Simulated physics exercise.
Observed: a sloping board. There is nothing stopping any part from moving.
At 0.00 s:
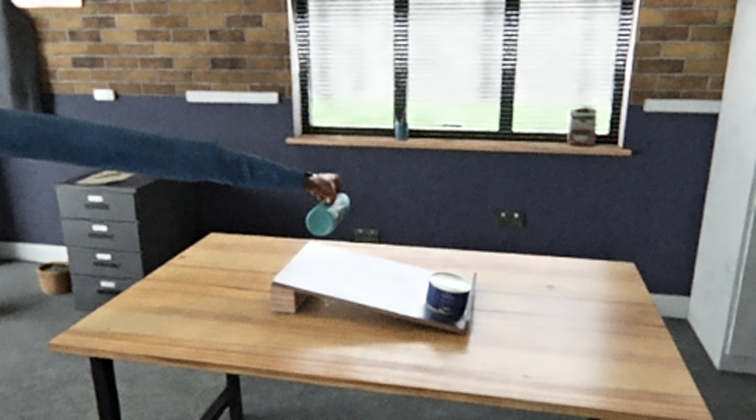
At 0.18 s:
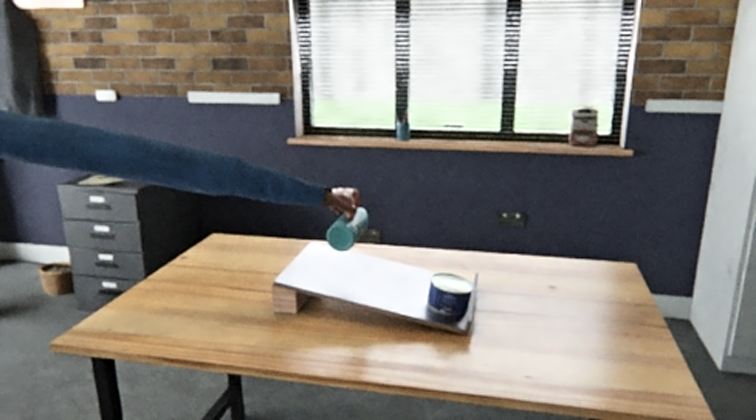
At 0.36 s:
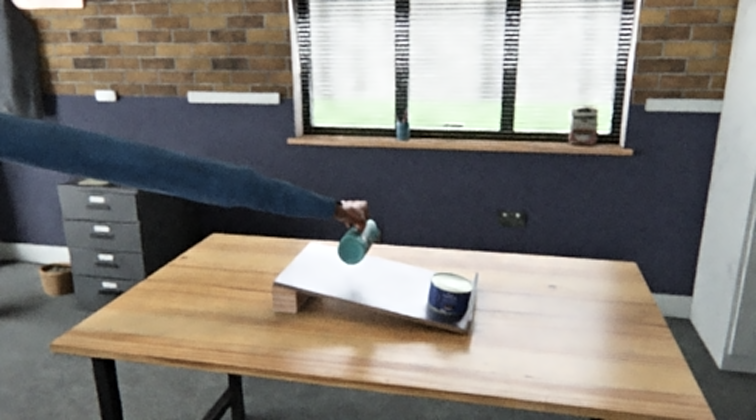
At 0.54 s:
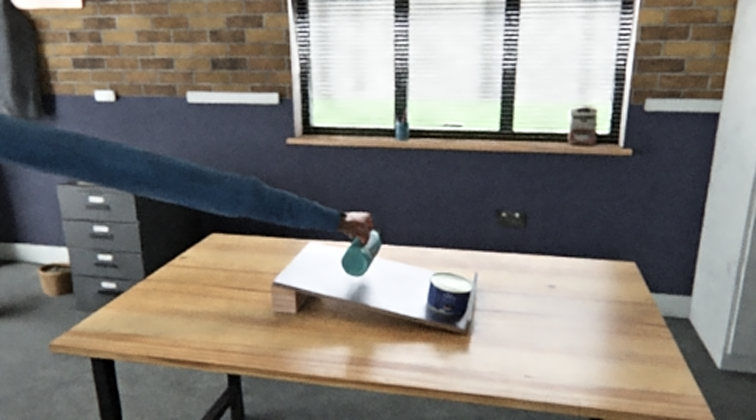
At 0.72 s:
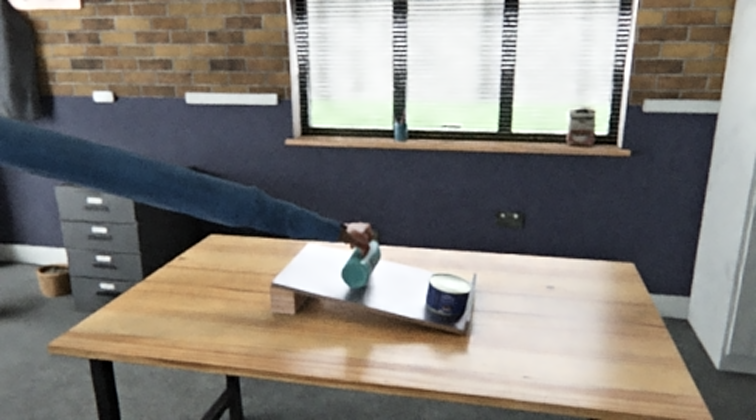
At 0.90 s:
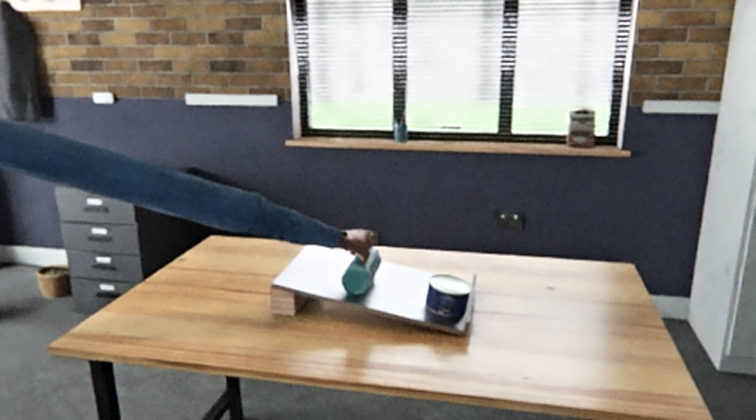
An arm lowers a turquoise bottle onto a sloping board, left of a blue tub.
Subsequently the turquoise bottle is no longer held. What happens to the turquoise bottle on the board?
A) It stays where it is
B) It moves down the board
Option B: It moves down the board.
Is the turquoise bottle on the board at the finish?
At the end, the turquoise bottle remains up there.
Around 1.20 s, turquoise bottle displaced a little near (371, 268).
Around 1.40 s, turquoise bottle displaced about its own width near (393, 273).
Around 1.50 s, turquoise bottle displaced well along near (408, 277).
Around 1.60 s, turquoise bottle displaced well along near (419, 279).
Finally (2.0 s), moved from the start, turquoise bottle; blue tub still in place. Final places as the last picture's camera would see them, turquoise bottle near (420, 280). The turquoise bottle goes downhill.
